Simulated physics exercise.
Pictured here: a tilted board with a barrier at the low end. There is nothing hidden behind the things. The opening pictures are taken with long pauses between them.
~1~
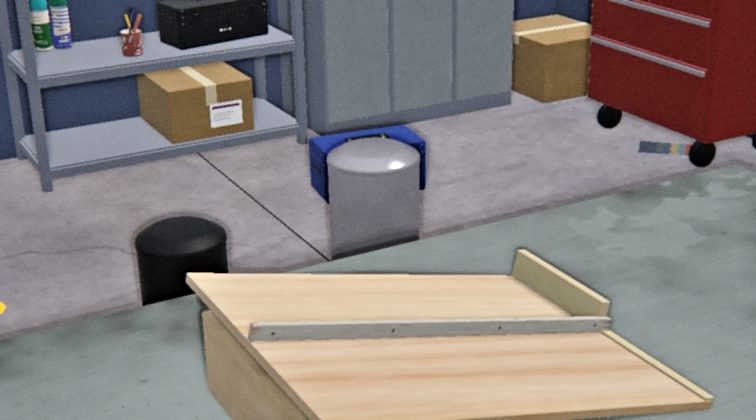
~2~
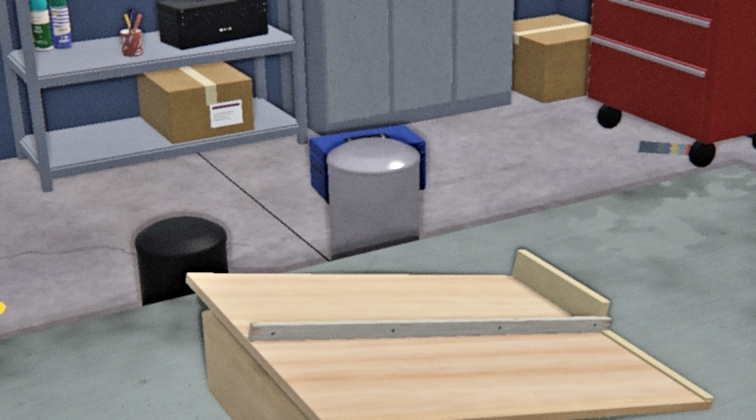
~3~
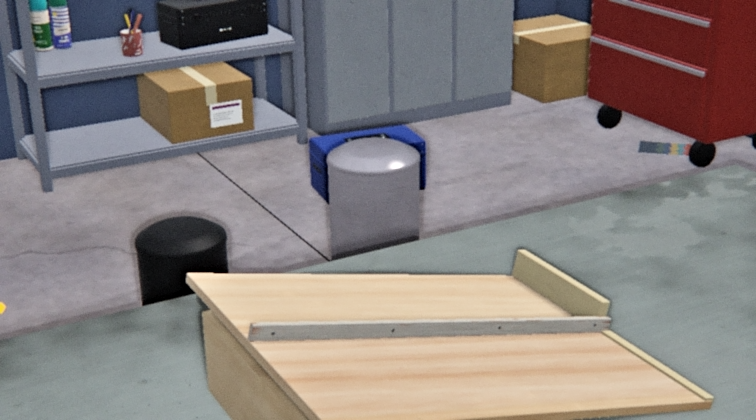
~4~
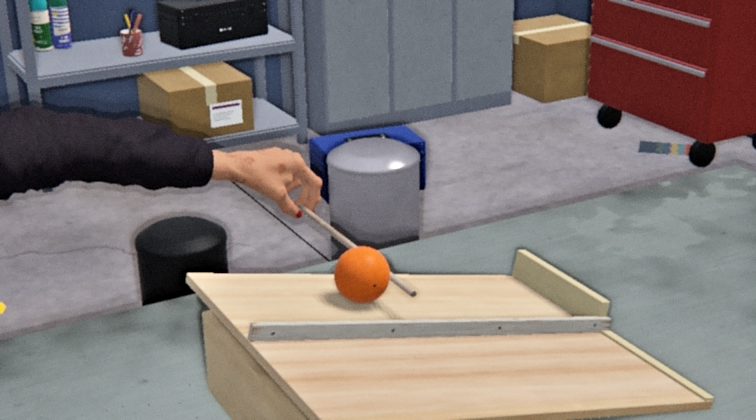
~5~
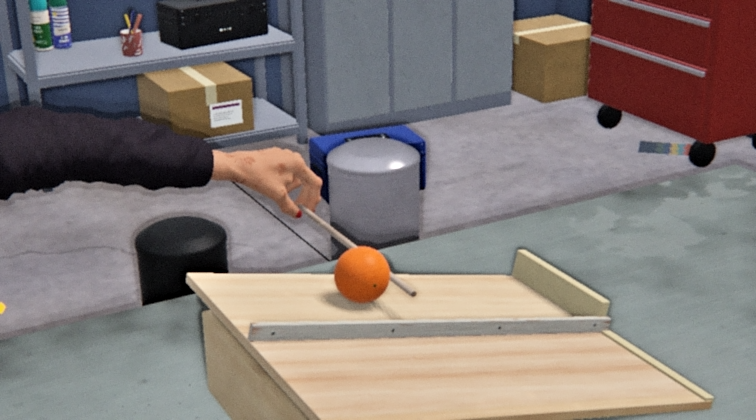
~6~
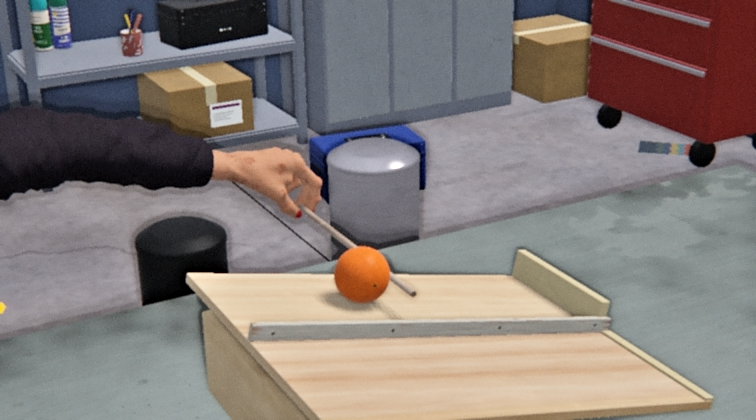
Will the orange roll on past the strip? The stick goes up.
It will most likely halt at the strip and go no further.
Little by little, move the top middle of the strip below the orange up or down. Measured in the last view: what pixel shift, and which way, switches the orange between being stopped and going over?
Close to 12 pixels in the downward direction.
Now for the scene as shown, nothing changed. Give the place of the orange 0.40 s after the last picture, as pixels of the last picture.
About (435, 277).
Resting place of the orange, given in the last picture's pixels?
I'd say it stops near (537, 277).
Then, 0.40 s later than the last frame, orange rolling on the board near (434, 277).
When it is over, the orange stops on the board, near (537, 278).
